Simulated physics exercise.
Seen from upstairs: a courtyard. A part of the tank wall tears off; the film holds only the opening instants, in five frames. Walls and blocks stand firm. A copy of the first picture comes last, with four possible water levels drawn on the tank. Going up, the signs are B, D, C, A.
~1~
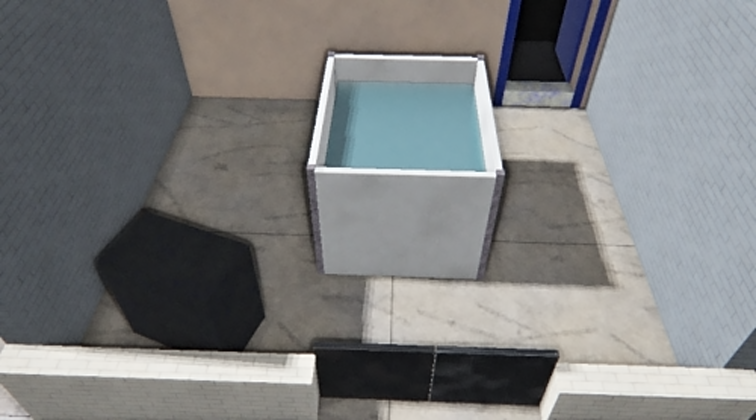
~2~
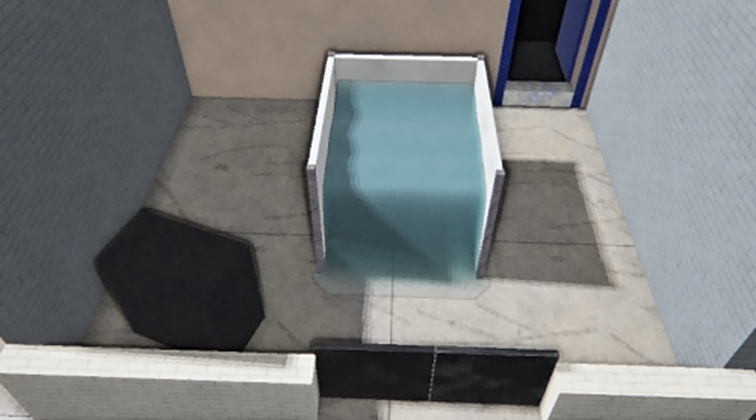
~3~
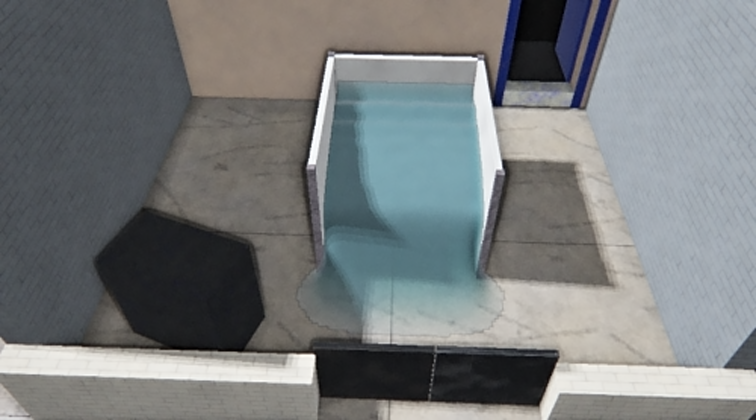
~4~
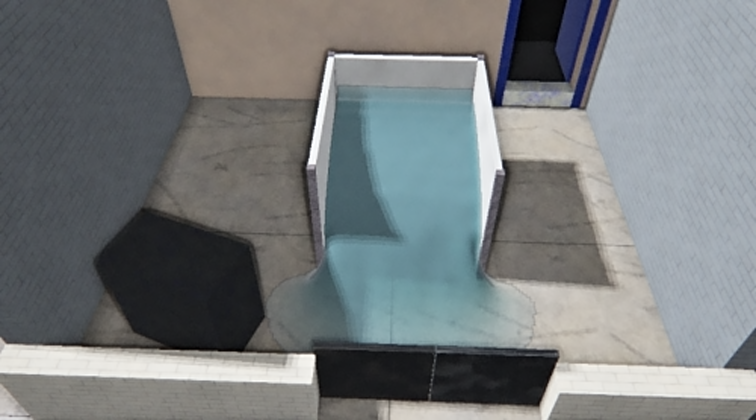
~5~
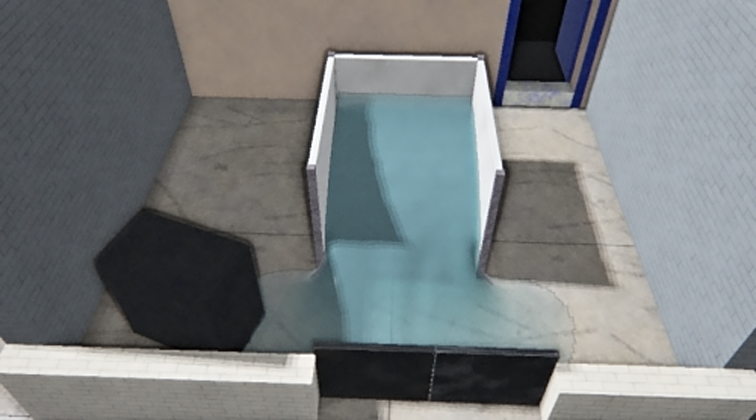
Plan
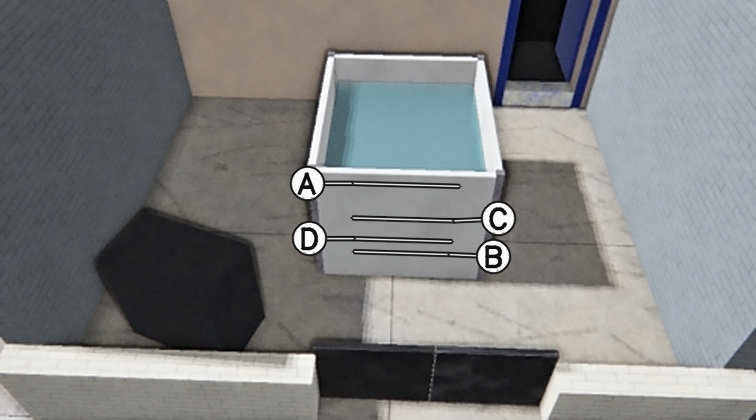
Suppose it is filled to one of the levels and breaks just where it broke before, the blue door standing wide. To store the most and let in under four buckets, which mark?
I would pick level C.
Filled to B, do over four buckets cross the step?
No.
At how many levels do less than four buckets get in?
Three of the four.
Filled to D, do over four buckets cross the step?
No, that is safe.
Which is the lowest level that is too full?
It is A.
On the marked copy, A at (405, 184); B at (401, 253); C at (403, 219); D at (402, 240); from the bottom up B, D, C, A.
If A is chosen, about 8 bucketfuls get in.
If B is chosen, nothing gets over.
If C is chosen, a splash gets over, under a bucket.
If D is chosen, nothing gets over.
